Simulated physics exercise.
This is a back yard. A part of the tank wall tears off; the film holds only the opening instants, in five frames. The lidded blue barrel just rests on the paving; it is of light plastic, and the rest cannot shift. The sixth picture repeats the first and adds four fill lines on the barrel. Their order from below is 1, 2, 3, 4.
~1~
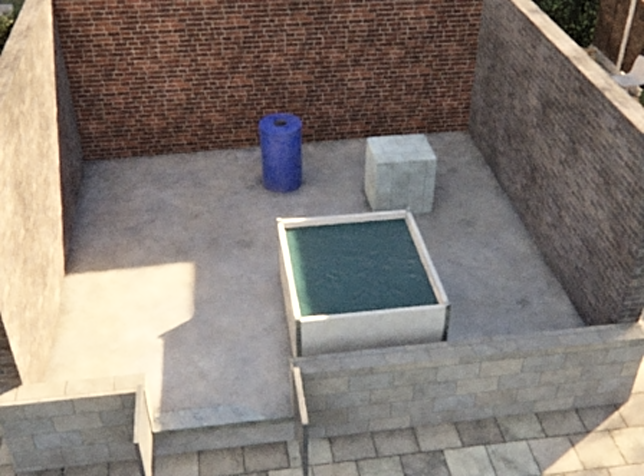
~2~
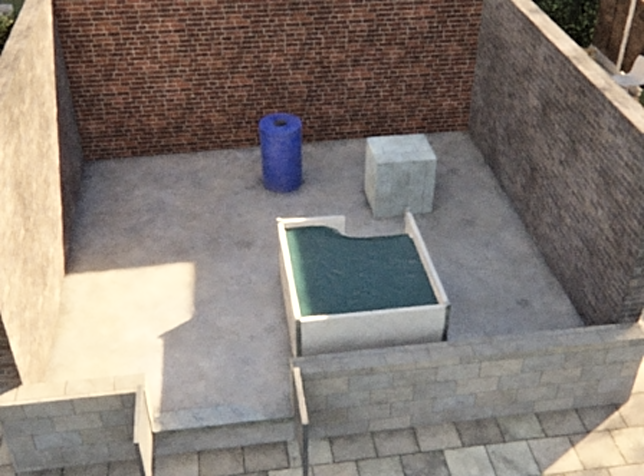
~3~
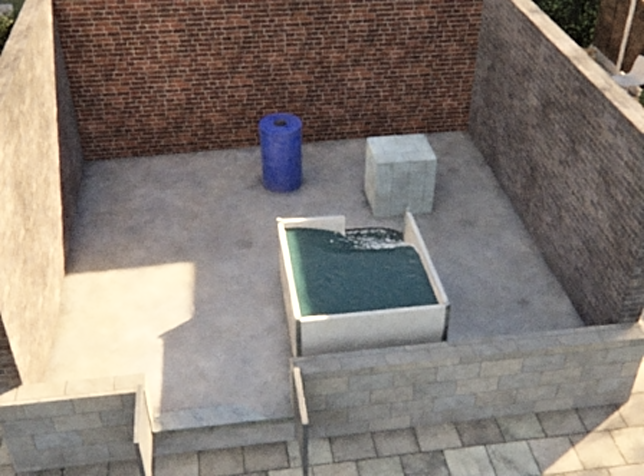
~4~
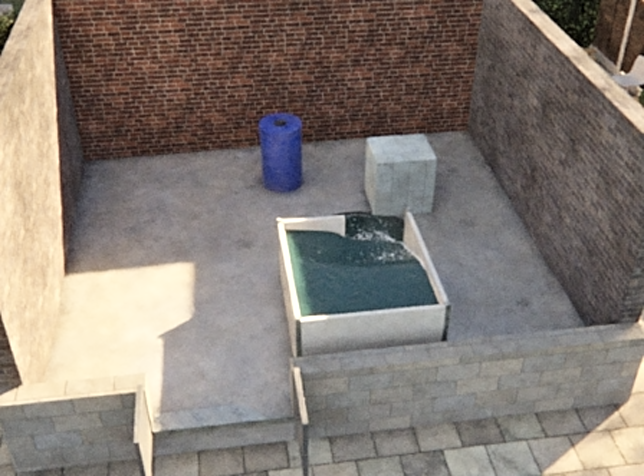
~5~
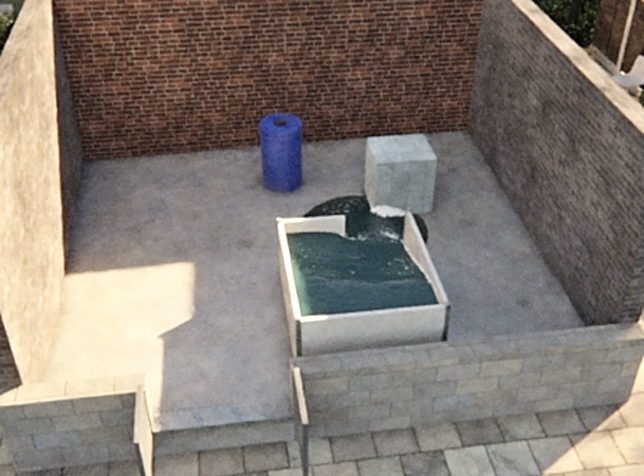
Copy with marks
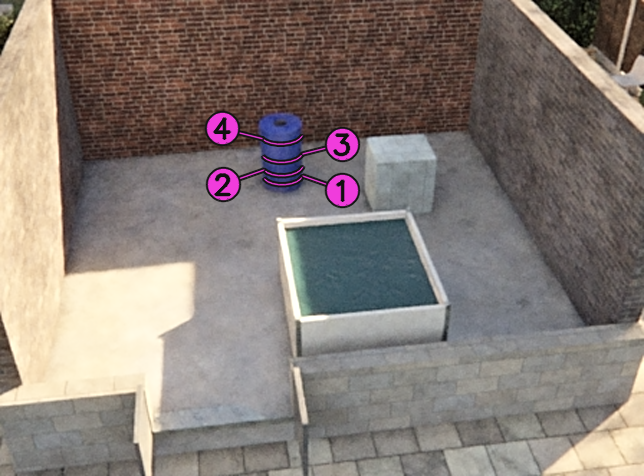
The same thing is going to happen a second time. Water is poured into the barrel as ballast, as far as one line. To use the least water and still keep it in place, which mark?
2 will do.
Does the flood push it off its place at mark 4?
No, not at all.
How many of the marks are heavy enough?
Three of them.
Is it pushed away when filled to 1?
Yes.
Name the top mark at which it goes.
Mark 1.
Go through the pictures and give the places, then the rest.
The first picture shows lid of the blue barrel at (281, 123); tank full, its middle at (358, 266); open gate at (219, 369).
In the second picture, water covers 1 % of the ground, mostly out of sight from here.
In the third picture, water covers 3 % of the ground, mostly out of sight from here.
In the fourth picture, water covers 4 % of the ground, mostly out of sight from here.
The fifth picture shows lid of the blue barrel at (281, 123); 6 % of the ground wet, in view closest to the barrel at (334, 201).
On the marked copy, 1 at (285, 184); 2 at (284, 175); 3 at (284, 162); 4 at (283, 144); from the bottom up 1, 2, 3, 4.
For mark 1, it is pushed about its own width away.
For mark 2, it does not move.
For mark 3, it does not move.
For mark 4, it does not move.
